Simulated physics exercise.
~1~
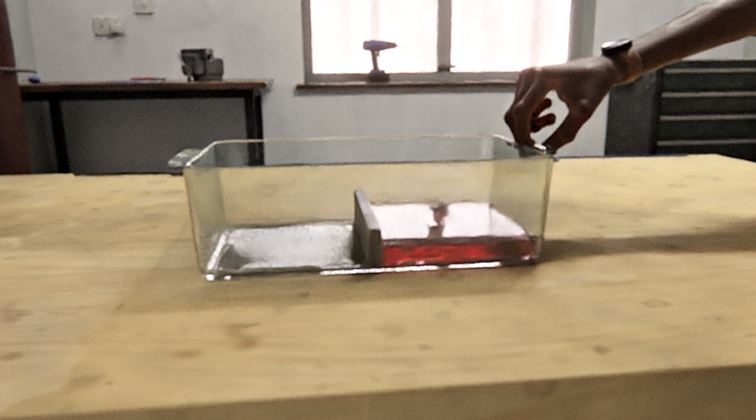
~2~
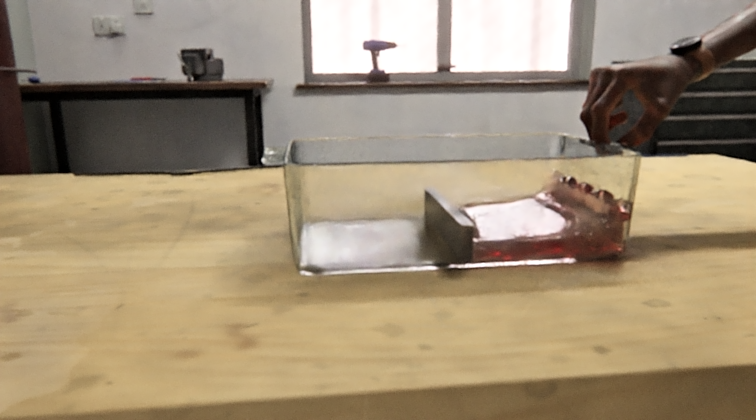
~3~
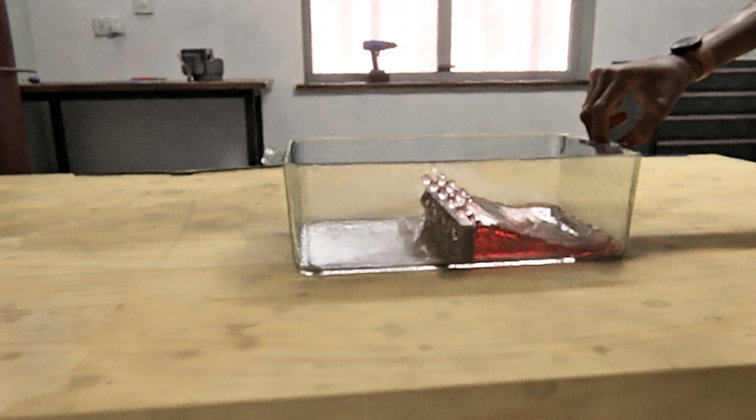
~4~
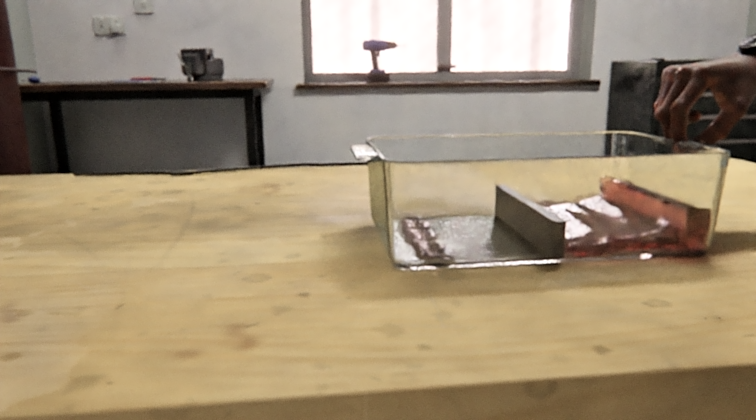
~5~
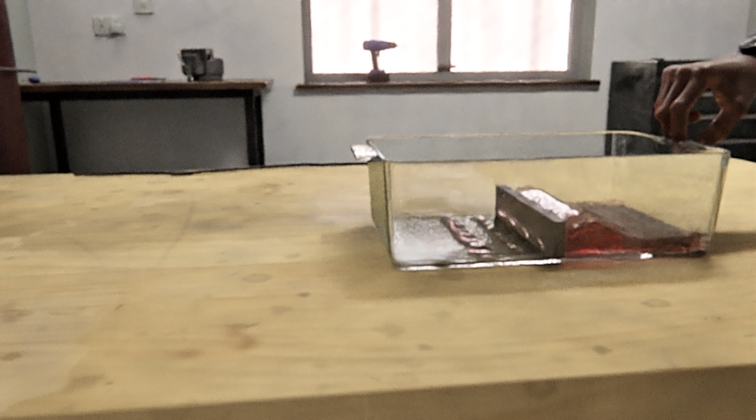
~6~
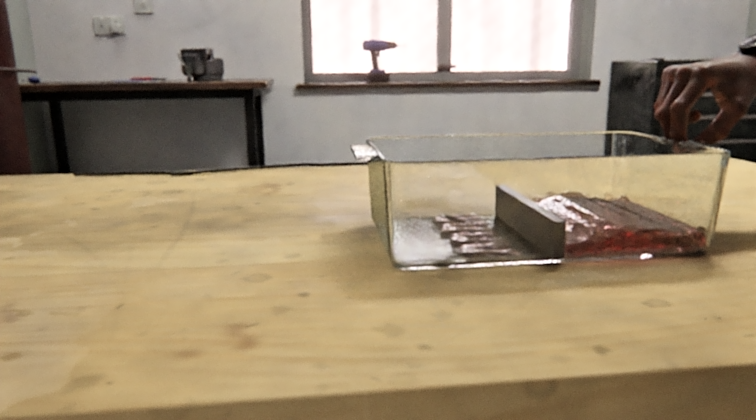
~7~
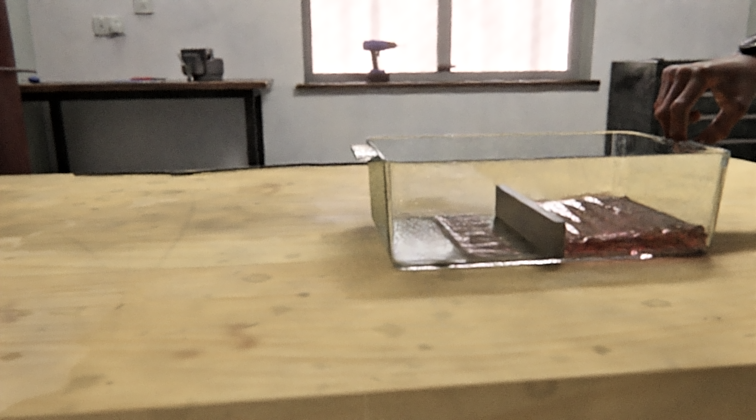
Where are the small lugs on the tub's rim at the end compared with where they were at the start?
They are clearly farther to the right, having moved along with the tub. The left one starts out below the machine on the back table and ends up roughly below the purple drill on the windowsill.
